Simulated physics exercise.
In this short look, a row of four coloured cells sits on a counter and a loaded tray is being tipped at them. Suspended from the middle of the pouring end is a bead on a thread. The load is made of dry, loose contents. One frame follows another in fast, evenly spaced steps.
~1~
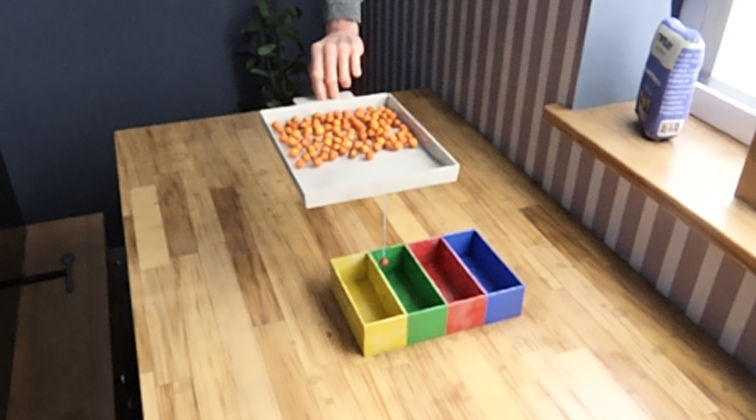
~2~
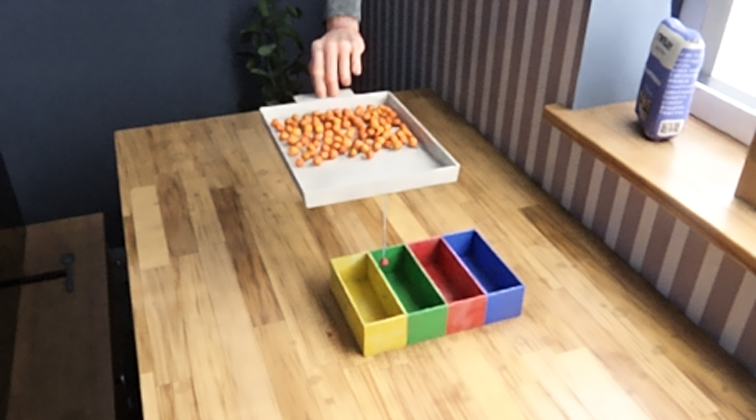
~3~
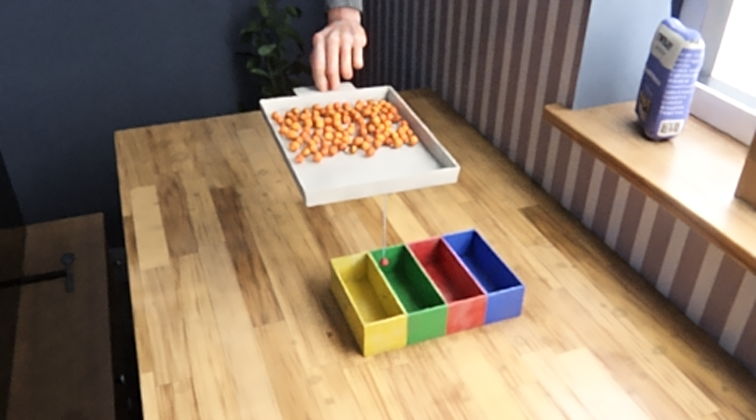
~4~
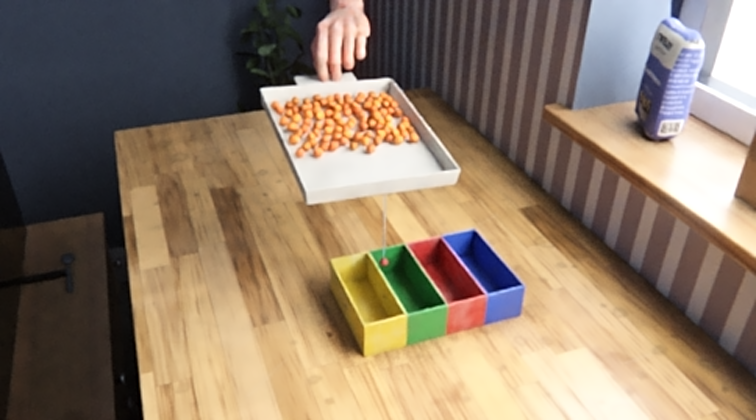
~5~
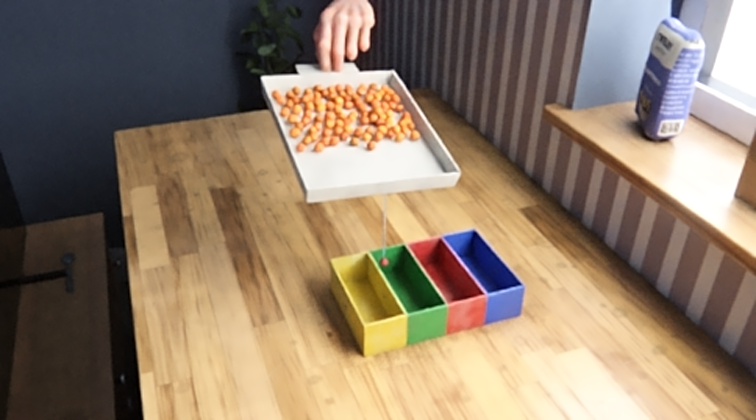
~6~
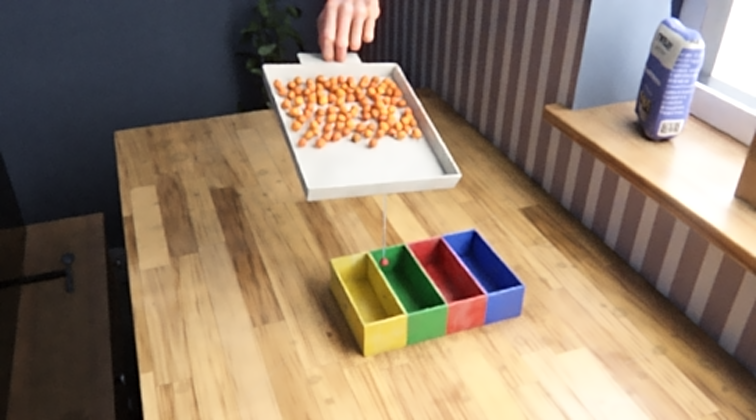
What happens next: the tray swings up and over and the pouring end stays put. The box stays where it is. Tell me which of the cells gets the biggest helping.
The biggest helping lands in the red cell.
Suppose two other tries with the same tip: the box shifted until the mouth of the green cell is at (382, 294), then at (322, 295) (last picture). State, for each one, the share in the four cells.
First case around 90 %, second case around 20 %.
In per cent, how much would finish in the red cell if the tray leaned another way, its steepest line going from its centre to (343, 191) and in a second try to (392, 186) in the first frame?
0 % and 40 %.
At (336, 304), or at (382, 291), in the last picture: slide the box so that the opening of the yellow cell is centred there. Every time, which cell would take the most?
The first try: That blue cell. The second: That red cell.
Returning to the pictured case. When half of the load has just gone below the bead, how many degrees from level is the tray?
110 degrees.
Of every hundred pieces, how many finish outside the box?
Roughly 0 in a hundred.
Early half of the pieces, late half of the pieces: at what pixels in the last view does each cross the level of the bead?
Points: About (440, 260), then about (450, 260).
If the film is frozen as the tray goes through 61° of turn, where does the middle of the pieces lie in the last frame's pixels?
Somewhere around pixel (418, 157) in the last picture.
Soon, tray tipped steeply; nearly all on the tray; a stray few falling or outside the box.
A while on, tray tipped right over; most on the tray; a small part in the red cell; a stray few in the green cell; a stray few in the yellow cell; a stray few in the blue cell; a small part falling or outside the box.
Towards the end, tray tipped past a quarter turn; about two thirds in the red cell; about a quarter in the green cell; a small part in the blue cell; a stray few in the yellow cell; a stray few falling or outside the box.
Finally, tray tipped past a quarter turn; about two thirds in the red cell; about a quarter in the green cell; a small part in the blue cell; a stray few in the yellow cell; a stray few outside the box.
